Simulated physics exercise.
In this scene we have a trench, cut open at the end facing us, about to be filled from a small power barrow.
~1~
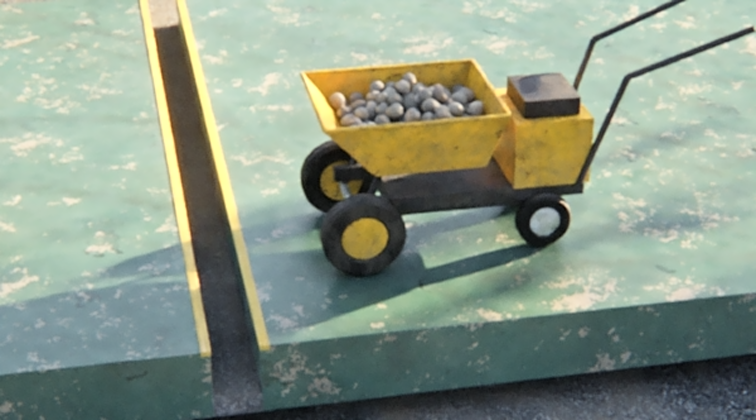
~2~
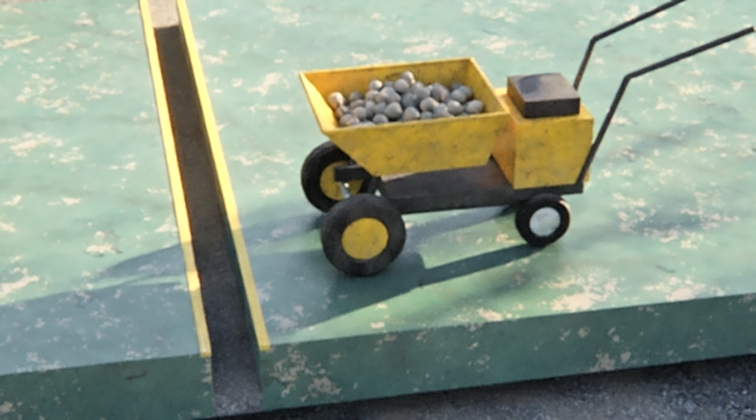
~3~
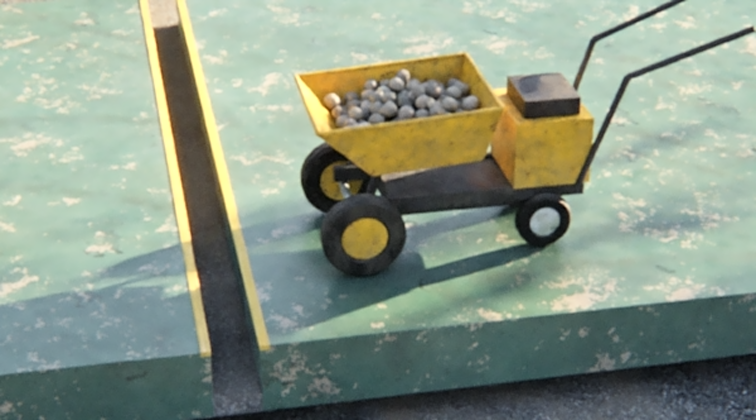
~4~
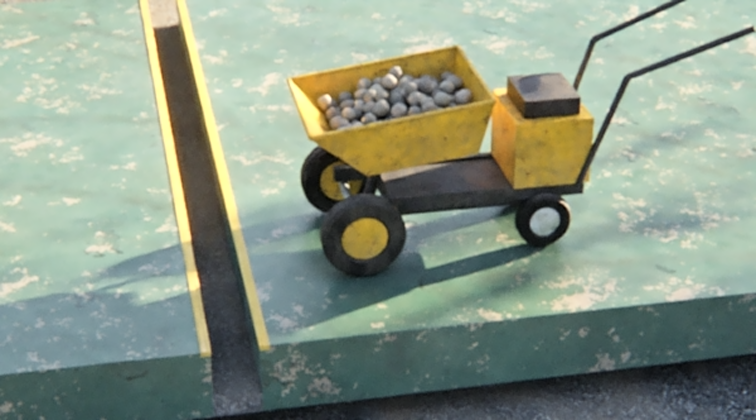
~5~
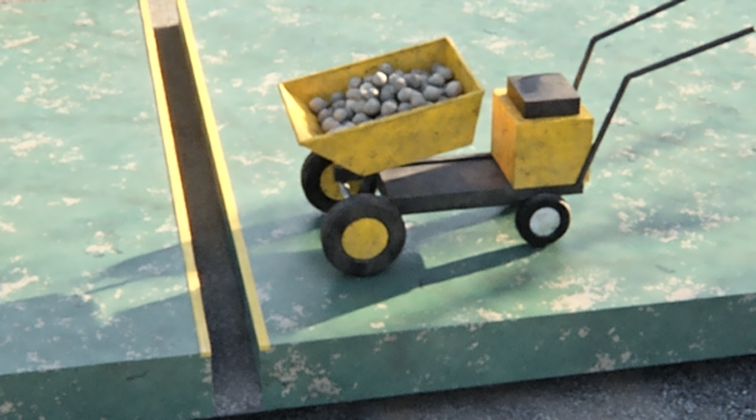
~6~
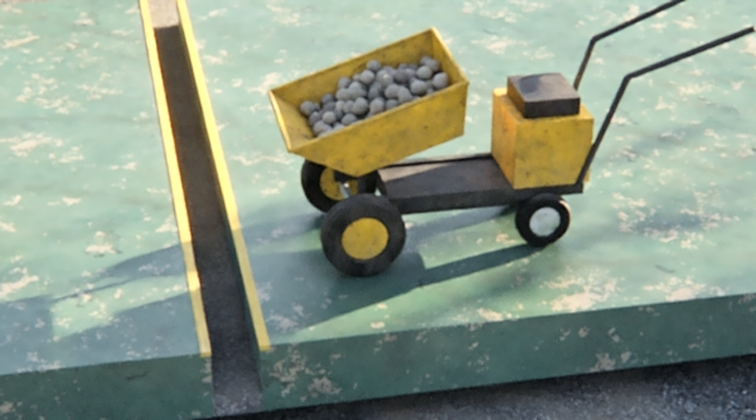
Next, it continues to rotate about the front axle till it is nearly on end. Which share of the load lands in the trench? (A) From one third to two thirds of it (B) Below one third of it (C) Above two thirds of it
Option A: From one third to two thirds of it.
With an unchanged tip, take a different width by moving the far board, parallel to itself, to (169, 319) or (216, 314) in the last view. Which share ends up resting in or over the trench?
Respectively, 90 % and 30 %.
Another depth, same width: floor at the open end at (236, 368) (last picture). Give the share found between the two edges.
Something like 50 %.
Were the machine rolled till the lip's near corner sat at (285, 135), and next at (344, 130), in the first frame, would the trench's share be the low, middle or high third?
The first stop gives less than a third, while the second gives over two thirds.
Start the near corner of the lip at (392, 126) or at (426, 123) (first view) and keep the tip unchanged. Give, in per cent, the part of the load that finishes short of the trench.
You'd get around 40 in a hundred, then 60 in a hundred.
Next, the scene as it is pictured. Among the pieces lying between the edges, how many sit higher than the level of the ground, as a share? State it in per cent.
My estimate would be close to 0 per cent.
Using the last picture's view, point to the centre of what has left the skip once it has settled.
Close to (201, 263), more or less.
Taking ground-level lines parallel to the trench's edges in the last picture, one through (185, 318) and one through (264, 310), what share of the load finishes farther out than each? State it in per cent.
I reckon some 40 per cent and some 100 per cent.
Soon after the last picture, skip tipped steeply; all in the skip.
A little later, skip tipped steeply; about two thirds in the skip; a small part in or heaped over the trench; a small part beyond it; a stray few falling.
Later still, skip tipped right over; a stray few in the skip; about half in or heaped over the trench; about half beyond it.
At rest, skip tipped right over; about half in or heaped over the trench; about half beyond it.
